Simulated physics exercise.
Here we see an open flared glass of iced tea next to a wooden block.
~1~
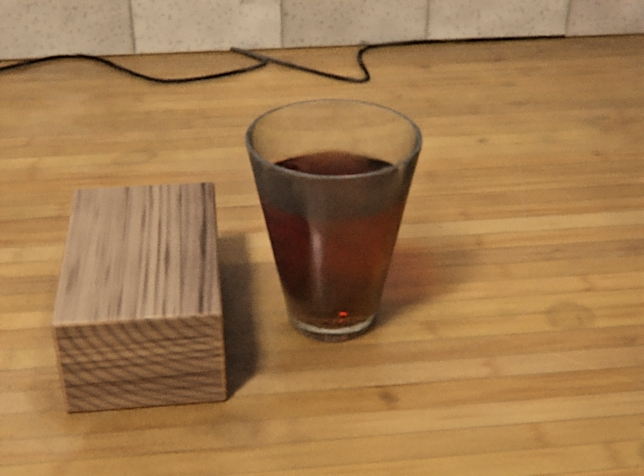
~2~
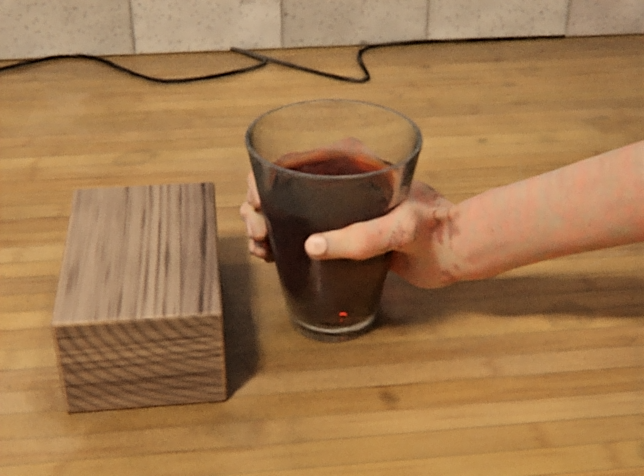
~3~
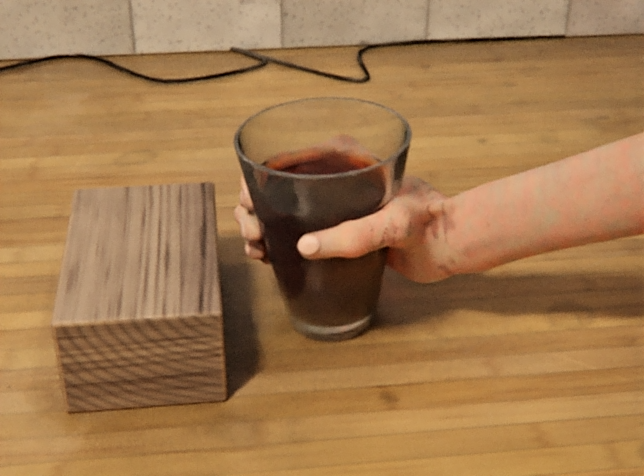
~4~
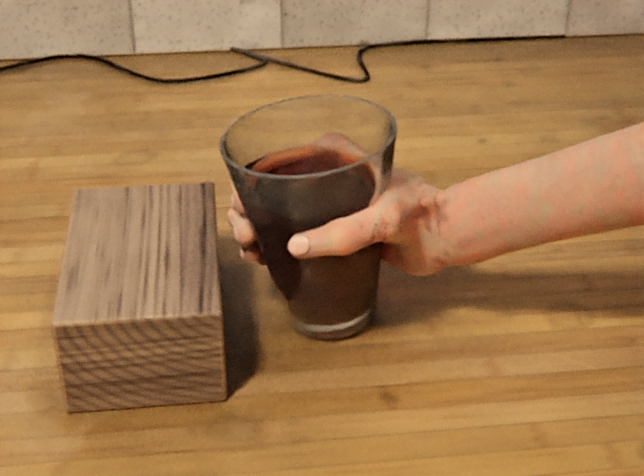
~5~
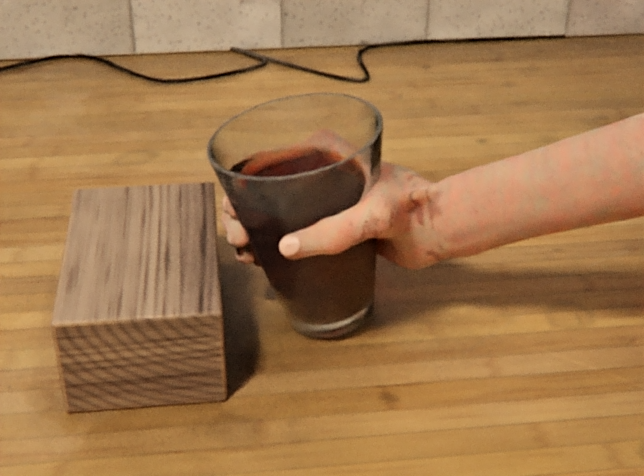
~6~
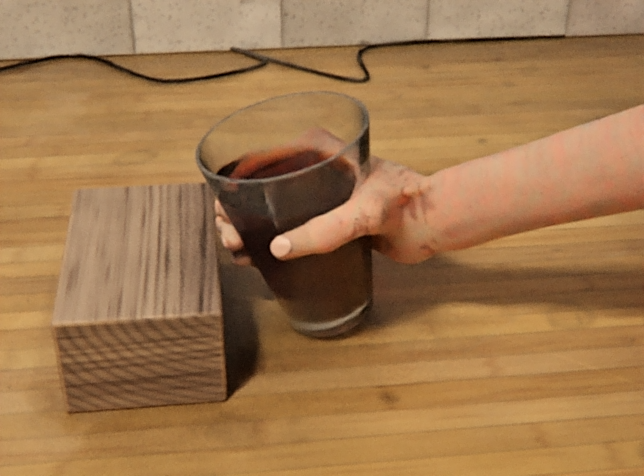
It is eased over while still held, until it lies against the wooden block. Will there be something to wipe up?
No mess.
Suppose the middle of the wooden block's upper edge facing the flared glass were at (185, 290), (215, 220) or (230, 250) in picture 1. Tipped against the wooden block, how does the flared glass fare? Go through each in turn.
First contents get out, second contents stay put, third contents stay put.
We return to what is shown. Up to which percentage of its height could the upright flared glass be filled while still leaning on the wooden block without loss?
About 85 %.
Soon after, the flared glass leans by about 20°; nothing has left it.
In the end, the flared glass leans by about 25°, against the wooden block; nothing has left it.
